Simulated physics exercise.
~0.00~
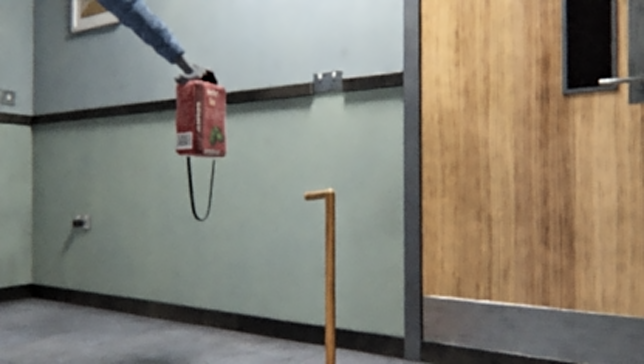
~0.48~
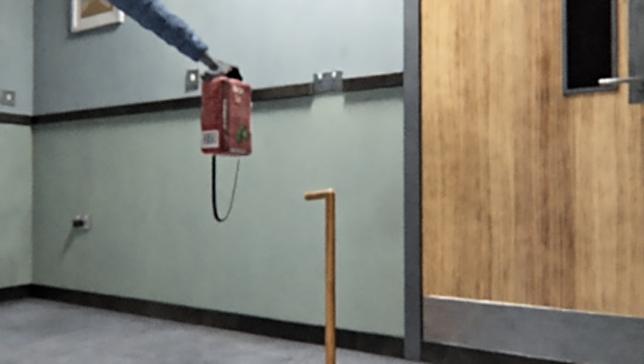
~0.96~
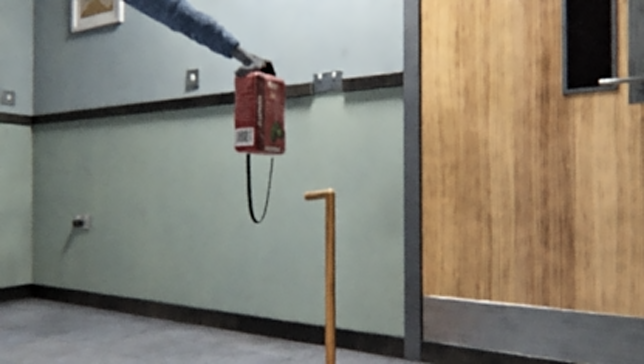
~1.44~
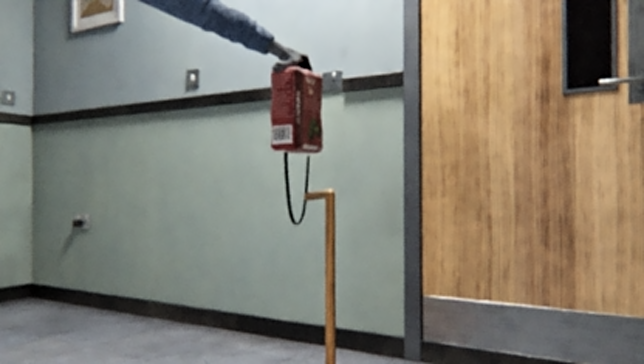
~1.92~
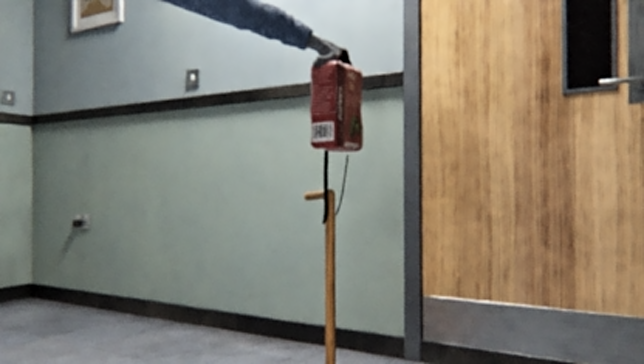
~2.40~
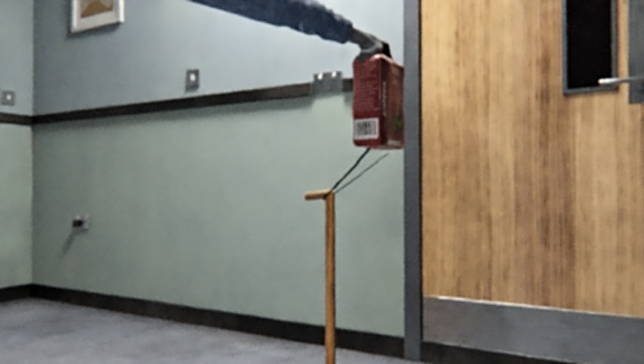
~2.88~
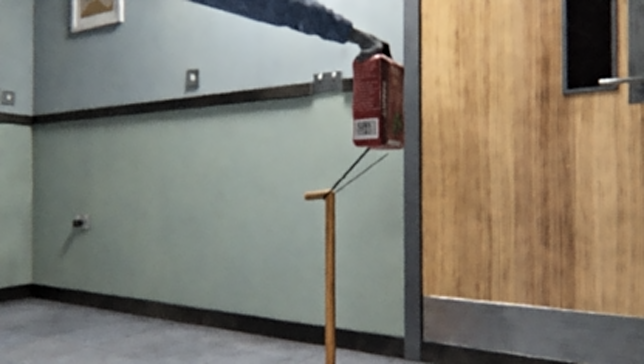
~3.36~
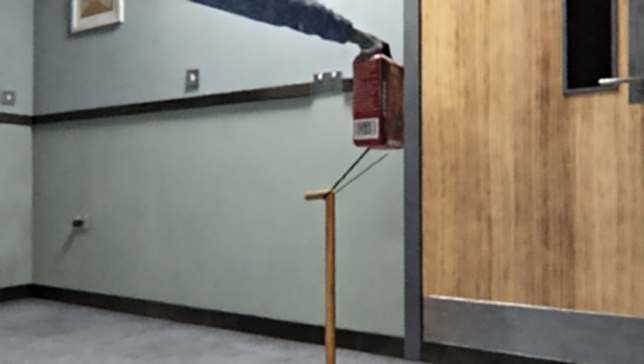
The clip opens on an arm in a blue sleeve holding a small red sack upright in the air, with a thin dark loop hanging beneath it. A short post with a bar at its top stands in front of a pale green wall, left of a wooden door. The hand carries the sack steadily to the right until it nears the post and passes above it, the loop dangling at the height of the bar. As the sack moves beyond the post, the loop catches and pulls into a taut slant. The hand stops, and the sack stays held just past the post.
